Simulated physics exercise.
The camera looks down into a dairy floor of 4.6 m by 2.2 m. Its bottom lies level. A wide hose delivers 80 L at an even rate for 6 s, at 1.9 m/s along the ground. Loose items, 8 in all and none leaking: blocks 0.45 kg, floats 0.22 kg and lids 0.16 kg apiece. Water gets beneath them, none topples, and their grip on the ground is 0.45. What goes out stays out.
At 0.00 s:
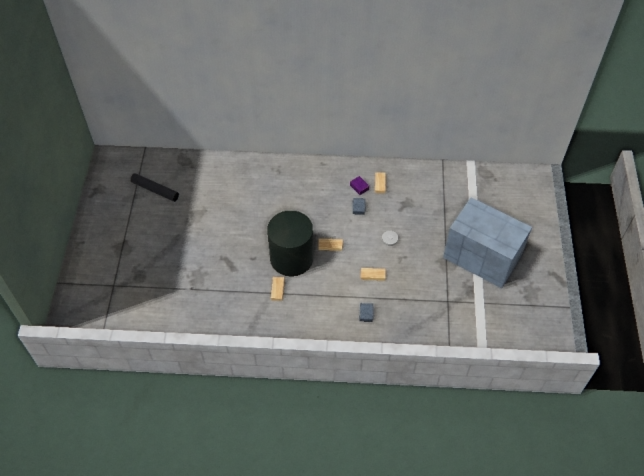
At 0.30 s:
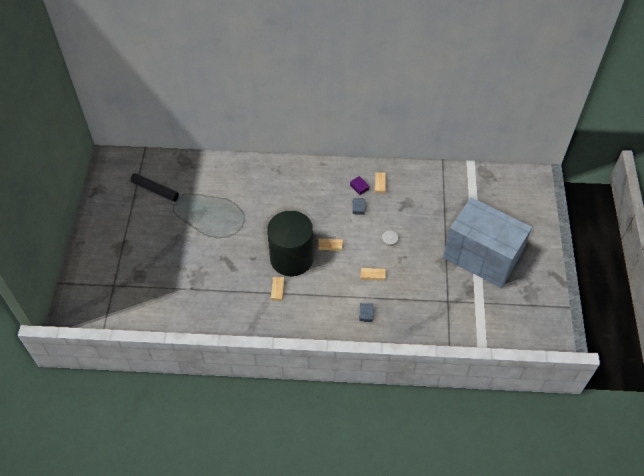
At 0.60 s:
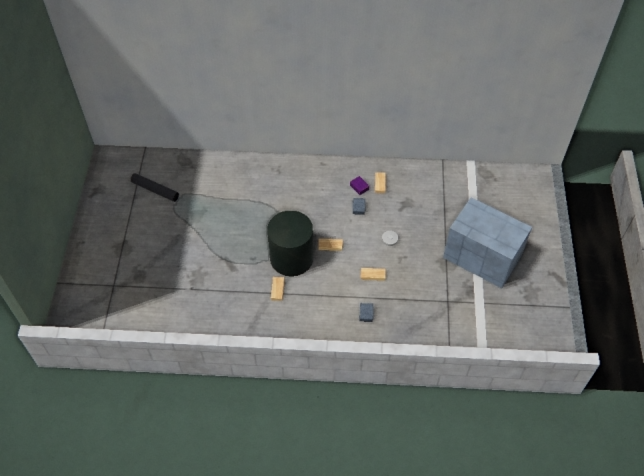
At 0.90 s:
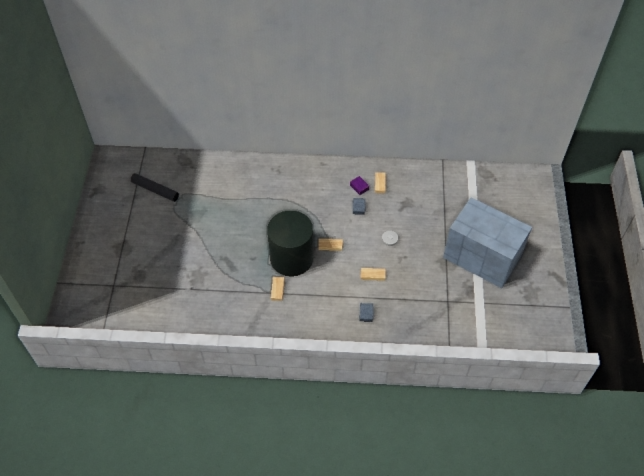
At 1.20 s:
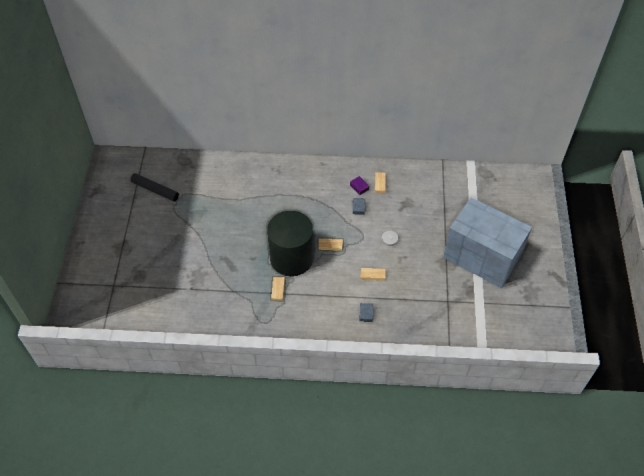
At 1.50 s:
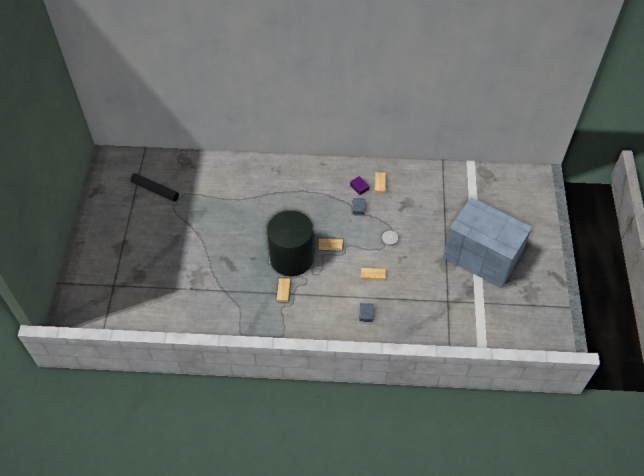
In this clip, a thin sheet of clear water spreads rightward from a dark tube across a gray walled floor, surrounding a dark cylinder and reaching the near wall, while one orange piece shifts slightly beside it.
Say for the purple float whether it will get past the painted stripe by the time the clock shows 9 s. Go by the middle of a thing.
The purple float is held back.
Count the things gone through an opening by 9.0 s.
I count 0.
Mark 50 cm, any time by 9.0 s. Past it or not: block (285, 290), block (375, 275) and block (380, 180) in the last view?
In that order: Less, under, short of it.
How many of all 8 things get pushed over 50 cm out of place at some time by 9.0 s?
3 of them.
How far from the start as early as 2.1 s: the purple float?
About 0 cm.
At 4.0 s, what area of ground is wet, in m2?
Some 3.5 m2.
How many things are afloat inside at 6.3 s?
At that moment 1.
After 2.1 s the purple float is near (360, 184), 0.0 m from its start, aground; 0 of 8 are over the mark; 0 afloat.
After 4.0 s the purple float is near (360, 184), 0.0 m from its start, aground; 0 of 8 are over the mark; 0 afloat.
After 6.3 s the purple float is near (360, 184), 0.0 m from its start, aground; 0 of 8 are over the mark; 1 afloat.
After 9.0 s the purple float is near (360, 184), 0.0 m from its start, aground; 1 of 8 are over the mark; 1 afloat.
